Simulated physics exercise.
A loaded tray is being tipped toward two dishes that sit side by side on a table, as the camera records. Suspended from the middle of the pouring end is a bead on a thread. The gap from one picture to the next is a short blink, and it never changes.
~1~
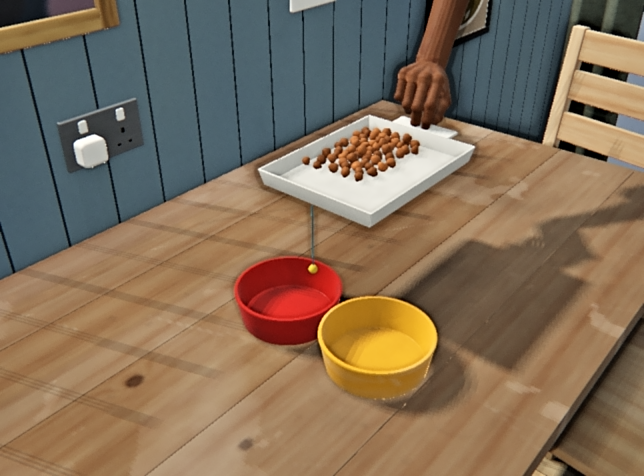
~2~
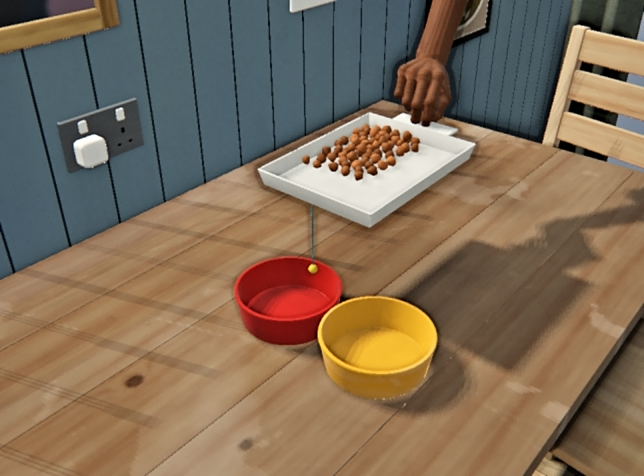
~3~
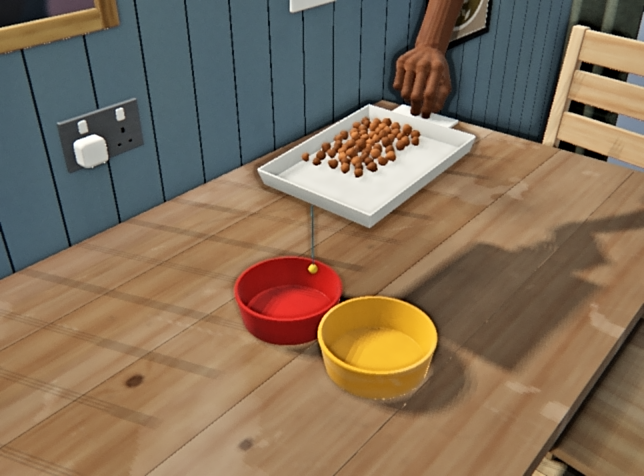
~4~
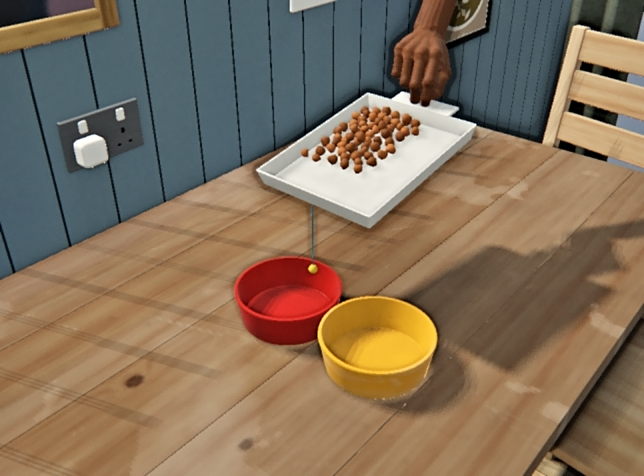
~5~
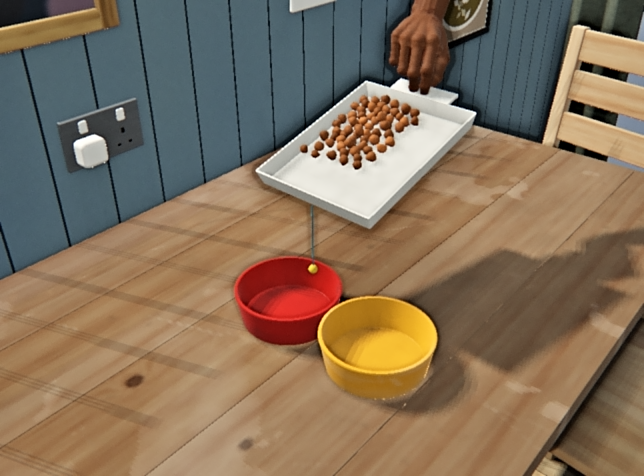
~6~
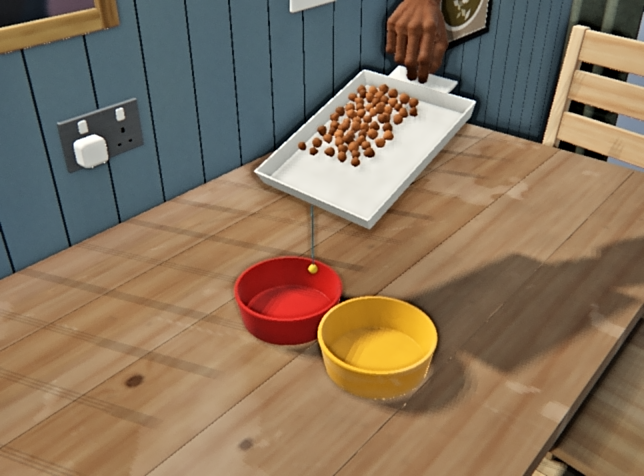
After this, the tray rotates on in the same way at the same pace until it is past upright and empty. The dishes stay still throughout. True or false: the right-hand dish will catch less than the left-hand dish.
True.
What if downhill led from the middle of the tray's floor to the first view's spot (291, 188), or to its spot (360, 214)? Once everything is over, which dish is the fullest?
The first tilt favours the dish to the left, the second the dish to the right.
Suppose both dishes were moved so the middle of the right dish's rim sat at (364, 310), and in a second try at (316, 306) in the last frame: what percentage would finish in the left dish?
The first try gives 20 per cent, the second 10 per cent.
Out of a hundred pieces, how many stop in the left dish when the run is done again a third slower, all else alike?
About 60 in a hundred.
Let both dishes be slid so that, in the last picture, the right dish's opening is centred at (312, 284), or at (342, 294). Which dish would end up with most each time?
Case one: The dish at right. Case two: The dish at right.
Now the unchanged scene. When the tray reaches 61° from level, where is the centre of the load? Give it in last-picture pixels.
Check around (310, 178) in the last picture.
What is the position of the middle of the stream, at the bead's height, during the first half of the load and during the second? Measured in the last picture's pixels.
First near (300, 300), later near (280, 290).
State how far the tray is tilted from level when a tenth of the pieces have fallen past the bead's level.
That would be about 105 degrees from level.
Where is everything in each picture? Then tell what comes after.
In the first frame, corners of the pouring end (264, 169) and (370, 211), level; middle of the load (370, 151), hazelnuts; left dish (252, 323); right dish (341, 375); bead on its thread (313, 269).
In the second frame, corners of the pouring end (264, 169) and (370, 211), level; middle of the load (370, 149).
In the third frame, corners of the pouring end (263, 169) and (369, 212), tipped barely, level across its low end; middle of the load (370, 144).
In the fourth frame, corners of the pouring end (262, 169) and (369, 213), tipped a little, level across its low end; middle of the load (370, 136).
In the fifth frame, corners of the pouring end (261, 170) and (368, 214), tipped a little, level across its low end; middle of the load (369, 127).
In the sixth frame, corners of the pouring end (260, 170) and (367, 216), tipped clearly, level across its low end; middle of the load (367, 120); left dish (252, 323); right dish (341, 375).
Just after the last frame, tray tipped steeply; almost all on the tray; just a few in the left dish.
A moment on, tray tipped right over; almost all on the tray; just a few in the right dish; just a few in the left dish; just a few outside both; just a few in the air.
Further on, tray tipped past a quarter turn; roughly a quarter in the right dish; roughly half in the left dish; roughly a quarter outside both.
When it is over, tray tipped past a quarter turn; roughly a quarter in the right dish; roughly half in the left dish; roughly a quarter outside both.
